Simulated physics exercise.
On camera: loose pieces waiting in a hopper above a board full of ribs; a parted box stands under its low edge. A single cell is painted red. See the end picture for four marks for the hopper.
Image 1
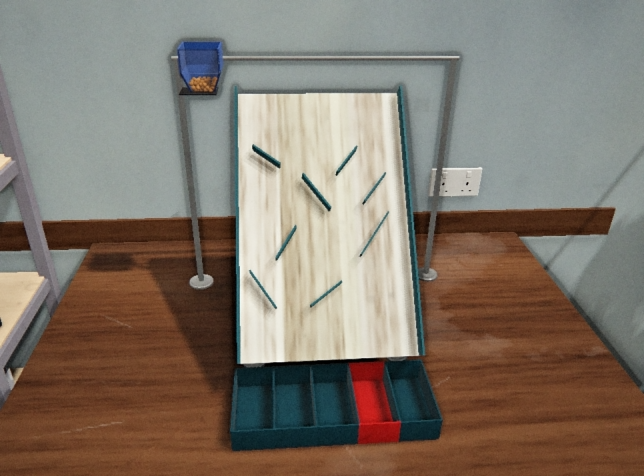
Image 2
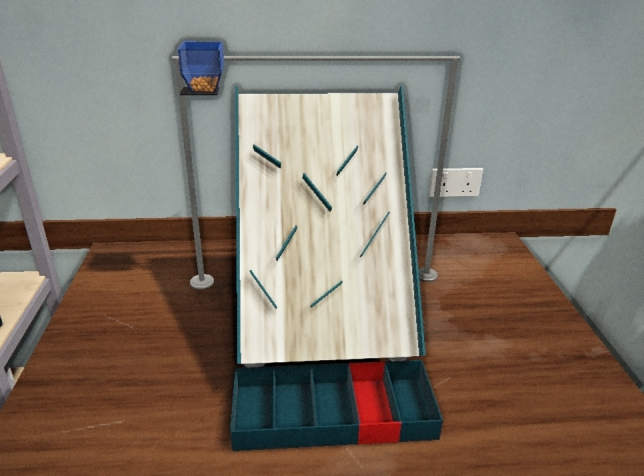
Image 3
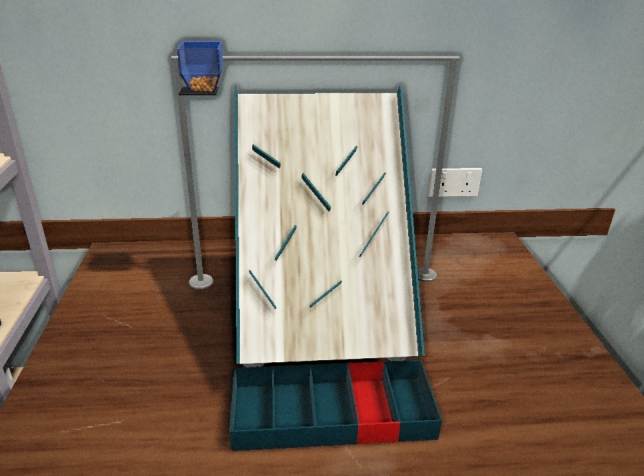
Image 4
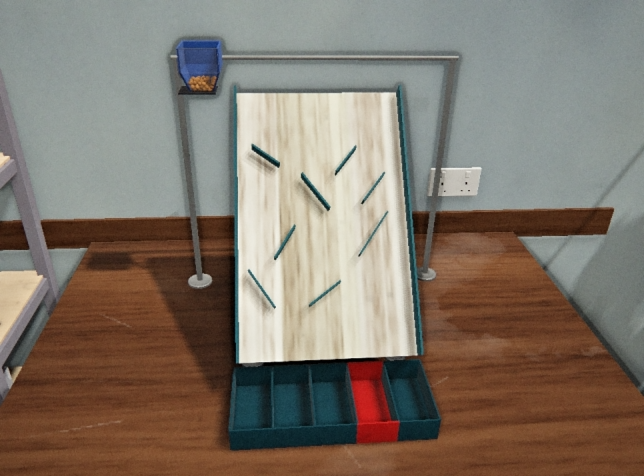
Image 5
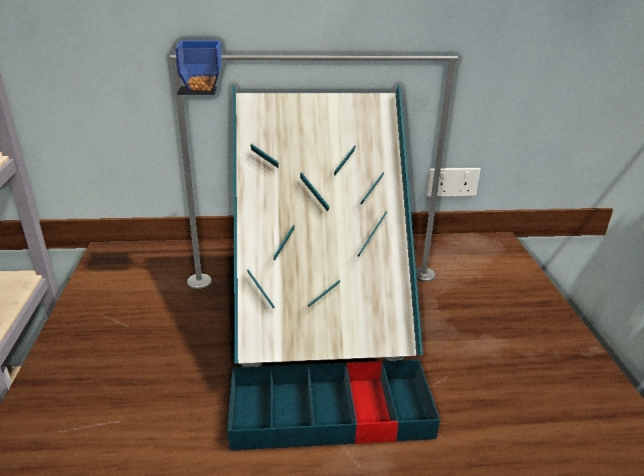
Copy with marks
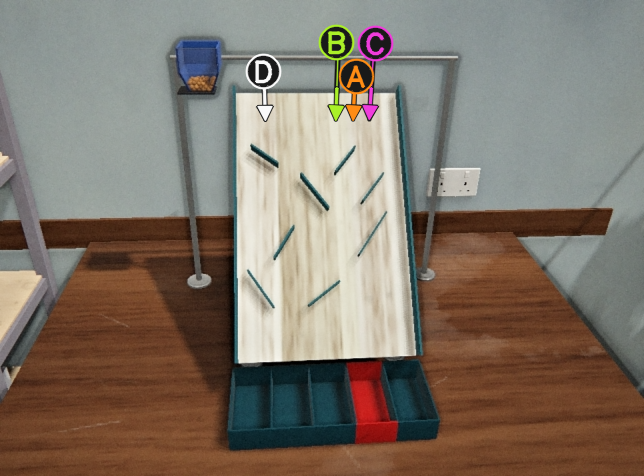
On a wooden table against a blue-grey wall, a small blue hopper sitting still above a ribbed board and a parted box with one red cell.
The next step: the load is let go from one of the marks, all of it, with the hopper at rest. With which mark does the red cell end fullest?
Best: B.
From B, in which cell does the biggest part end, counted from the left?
It is the fourth one.
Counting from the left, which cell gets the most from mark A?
The fourth from the left.
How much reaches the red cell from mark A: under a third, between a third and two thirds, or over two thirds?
Mark A gives between a third and two thirds.
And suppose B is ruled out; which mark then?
The answer is A.
On the marked copy, mark A meets the board at (353, 115); mark B meets the board at (335, 115); mark C meets the board at (369, 114); mark D meets the board at (265, 115).
With A, roughly half in the red cell, roughly a third in other cells, about a tenth outside the box.
With B, roughly two thirds in the red cell, roughly a third in other cells, just a few outside the box.
With C, about a tenth in the red cell, roughly two thirds in other cells, roughly a quarter outside the box.
With D, just a few in the red cell, the larger part in other cells, about a tenth outside the box.
